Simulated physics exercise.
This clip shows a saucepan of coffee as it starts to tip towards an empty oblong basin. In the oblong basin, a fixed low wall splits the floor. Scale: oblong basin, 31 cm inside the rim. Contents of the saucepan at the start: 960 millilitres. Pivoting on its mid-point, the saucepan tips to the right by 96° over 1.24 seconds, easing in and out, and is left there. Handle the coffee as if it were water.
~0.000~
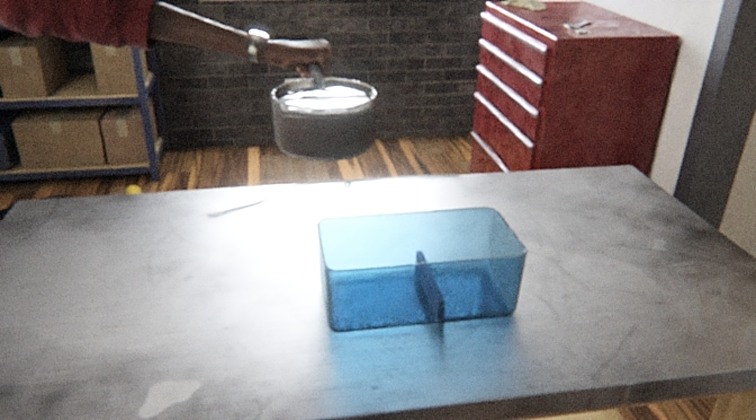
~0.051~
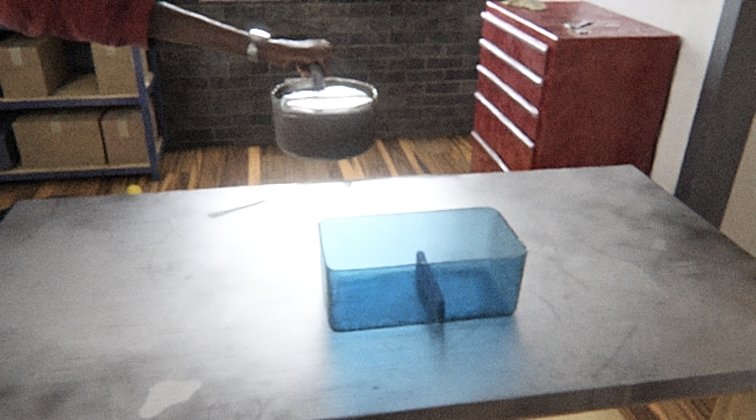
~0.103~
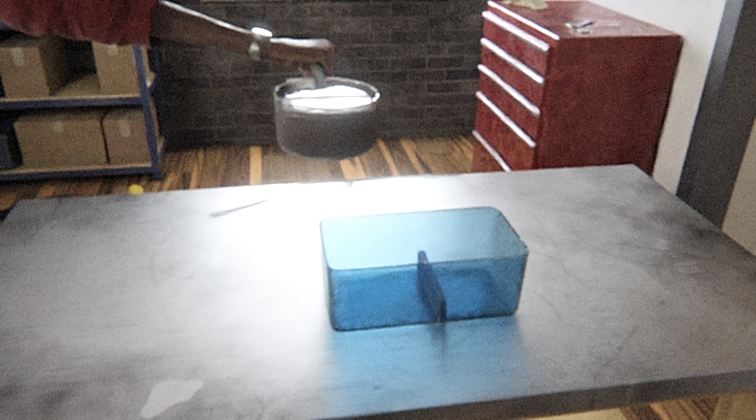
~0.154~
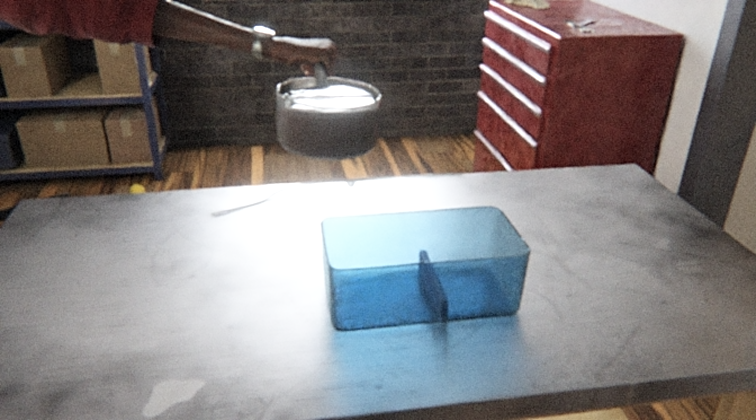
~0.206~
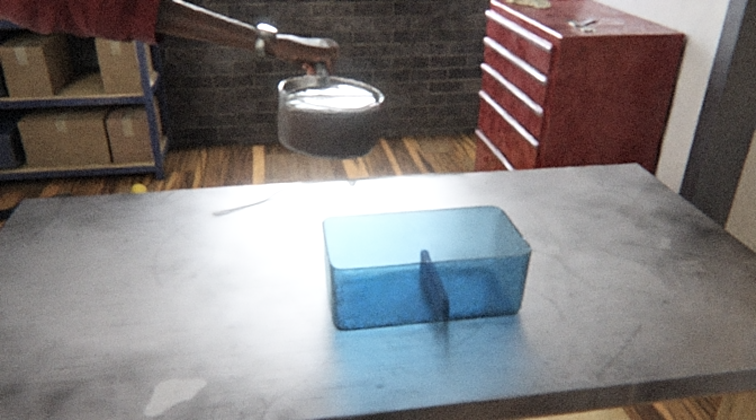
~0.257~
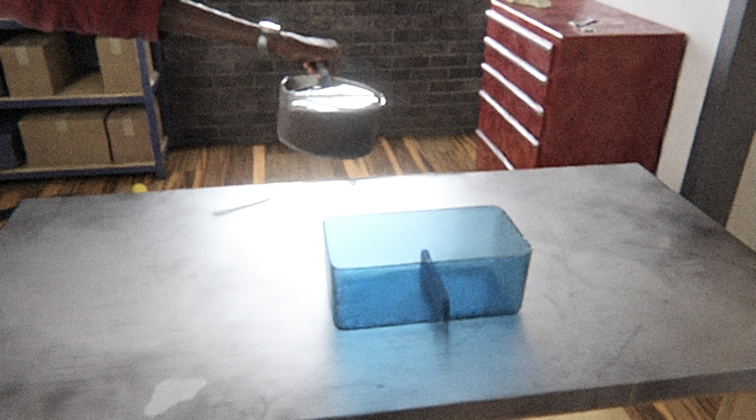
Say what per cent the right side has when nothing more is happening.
It has about 46 per cent.
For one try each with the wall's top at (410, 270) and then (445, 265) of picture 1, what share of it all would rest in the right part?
Respectively close to 70 and 10 %.
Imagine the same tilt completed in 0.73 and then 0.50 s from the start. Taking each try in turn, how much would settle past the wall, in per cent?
35 in a hundred, followed by 20 in a hundred.
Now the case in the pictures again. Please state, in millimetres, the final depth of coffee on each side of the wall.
Final levels - left approx 18 mm, right approx 24 mm.
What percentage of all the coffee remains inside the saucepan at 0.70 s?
Still held: Roughly 64 % of the total.
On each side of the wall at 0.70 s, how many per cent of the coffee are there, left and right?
6 left and 1 right, roughly.
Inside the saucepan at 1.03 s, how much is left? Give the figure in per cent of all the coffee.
Share remaining: Approx. 16 %.
Then, 0.70 s in, the tilt is 58° and 63 per cent is still to pour, 6 is left of the wall and 1 right of it.
Then, 1.03 s in, the tilt is 89° and 16 per cent is still to pour, 23 is left of the wall and 43 right of it.
Then, 1.37 s in, the tilt is 96° and 2 per cent is still to pour, 47 is left of the wall and 46 right of it.
Then, 1.74 s in, the tilt is 96° and 0 per cent is still to pour, 51 is left of the wall and 47 right of it.
Finally, 52 per cent lies left of the wall, 46 right of it and 2 outside.
